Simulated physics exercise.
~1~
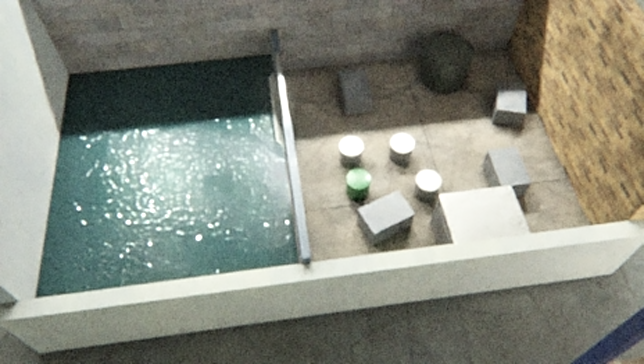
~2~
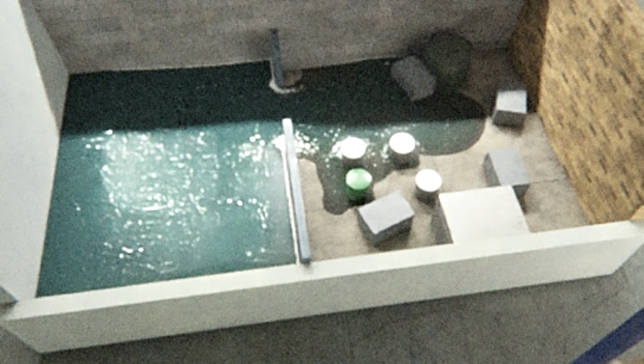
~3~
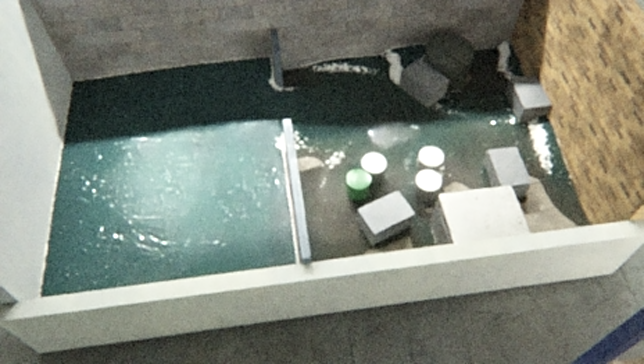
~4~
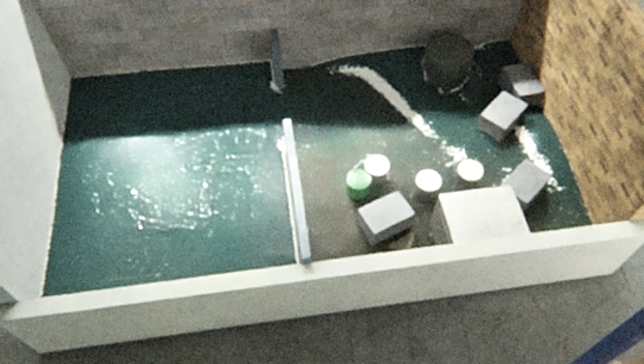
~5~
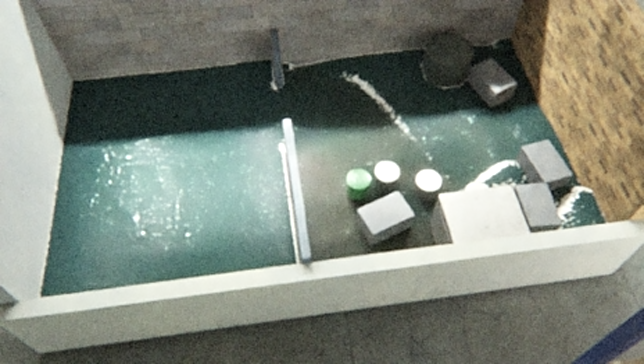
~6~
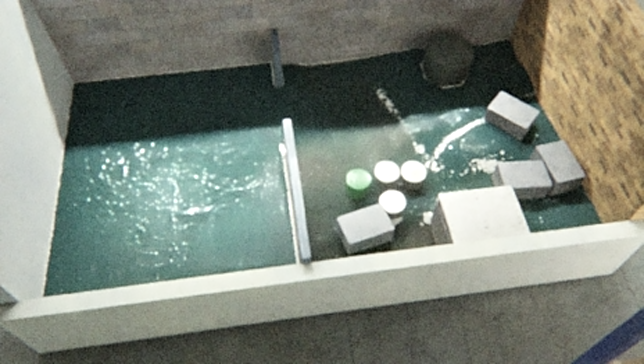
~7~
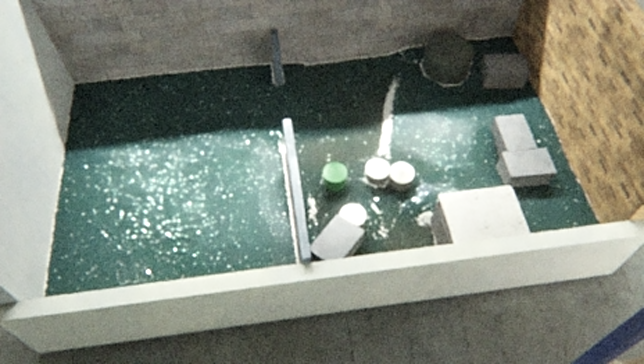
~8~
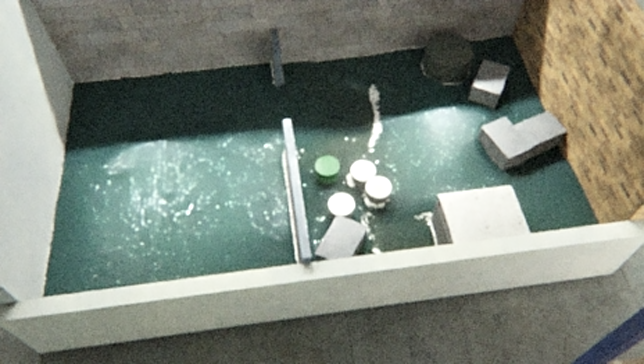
Dark green water spreads from the left room into the right, shifting grey crates and pails.
